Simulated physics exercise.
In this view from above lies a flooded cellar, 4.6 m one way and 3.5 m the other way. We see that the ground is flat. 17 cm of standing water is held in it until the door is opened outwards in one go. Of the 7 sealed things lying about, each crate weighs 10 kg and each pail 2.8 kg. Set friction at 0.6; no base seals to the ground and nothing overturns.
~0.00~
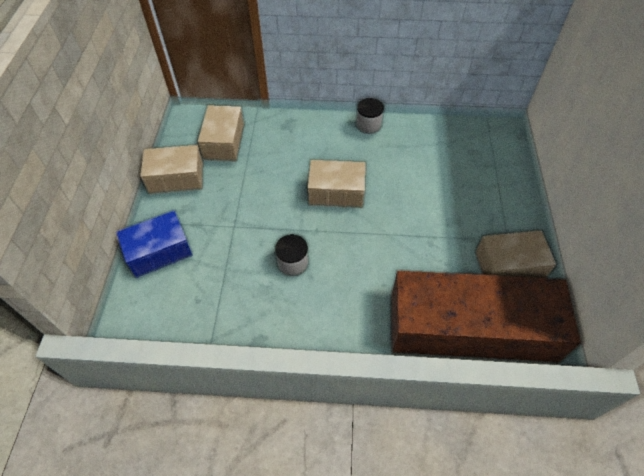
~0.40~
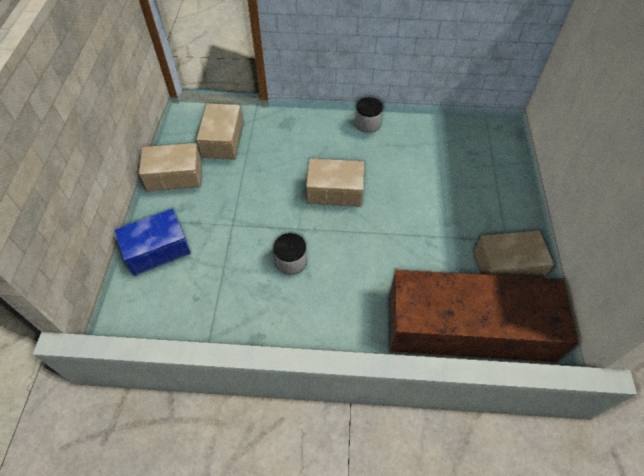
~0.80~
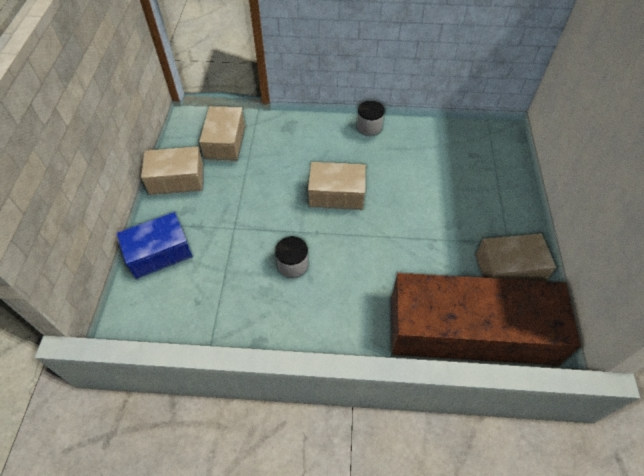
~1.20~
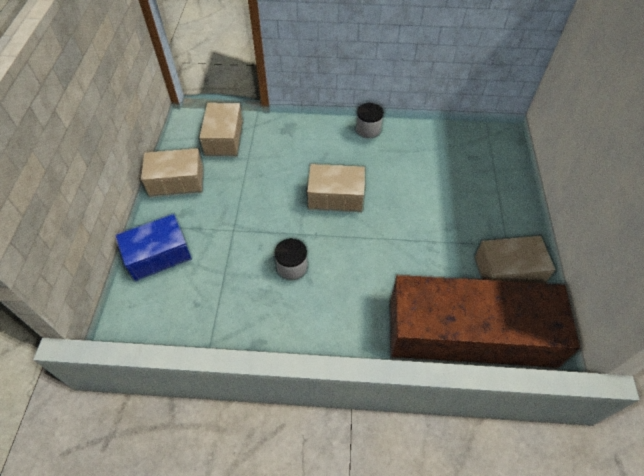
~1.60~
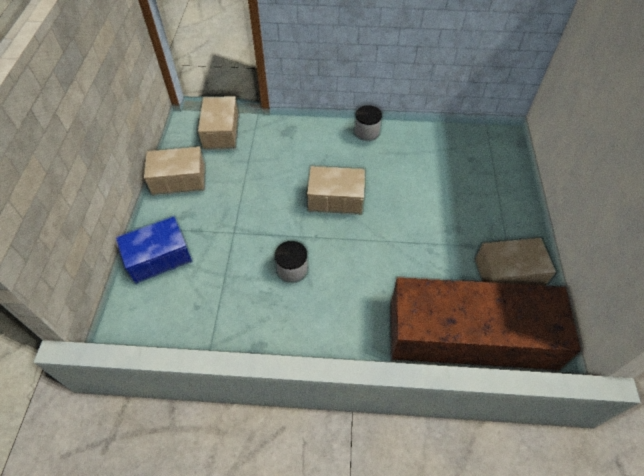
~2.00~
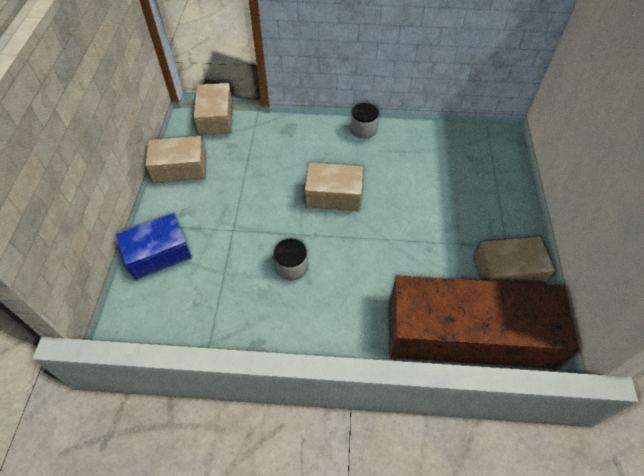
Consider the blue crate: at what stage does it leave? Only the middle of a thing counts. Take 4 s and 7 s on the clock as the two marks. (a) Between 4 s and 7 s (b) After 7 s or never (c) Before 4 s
The answer is b.
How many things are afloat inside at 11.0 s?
The count is 3.
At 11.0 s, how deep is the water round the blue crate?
Roughly 11 cm at that moment.
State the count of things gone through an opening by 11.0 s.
I count 4 by that time.
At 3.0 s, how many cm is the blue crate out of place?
By that time, close to 20 cm.
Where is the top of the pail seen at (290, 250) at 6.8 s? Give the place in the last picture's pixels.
Look around (251, 225) in the last view.
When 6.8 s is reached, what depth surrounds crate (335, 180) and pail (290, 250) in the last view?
Depth approx. 13 cm / 14 cm.
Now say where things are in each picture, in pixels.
The blue crate at (151, 236) floats; 17 cm deep round most things; 0 of 7 have shifted, in the first picture.
The blue crate at (149, 234) floats; 17 cm deep round most things; 0 of 7 have shifted, in the second picture.
The blue crate at (151, 237), afloat; about 2530 L in view; 0 of 7 have shifted, in the third picture.
The blue crate at (150, 239), afloat; about 2500 L in view; 1 of 7 have shifted, in the fourth picture.
The blue crate at (151, 241) floats; about 2460 L in view; 2 of 7 have shifted, in the fifth picture.
The blue crate at (150, 238) floats; about 2430 L in view; 3 of 7 have shifted, in the sixth picture.
After 3.0 s the blue crate is near (154, 223), 0.2 m from its start, afloat; 1 of 7 are out; 6 afloat.
After 6.8 s the blue crate is near (158, 188), 0.7 m from its start, afloat; 2 of 7 are out; 5 afloat.
After 11.0 s the blue crate is near (174, 128), 1.6 m from its start, afloat; 4 of 7 are out; 3 afloat.
After 15.0 s the blue crate has gone out (at 14.0 s); 5 of 7 are out; 2 afloat.
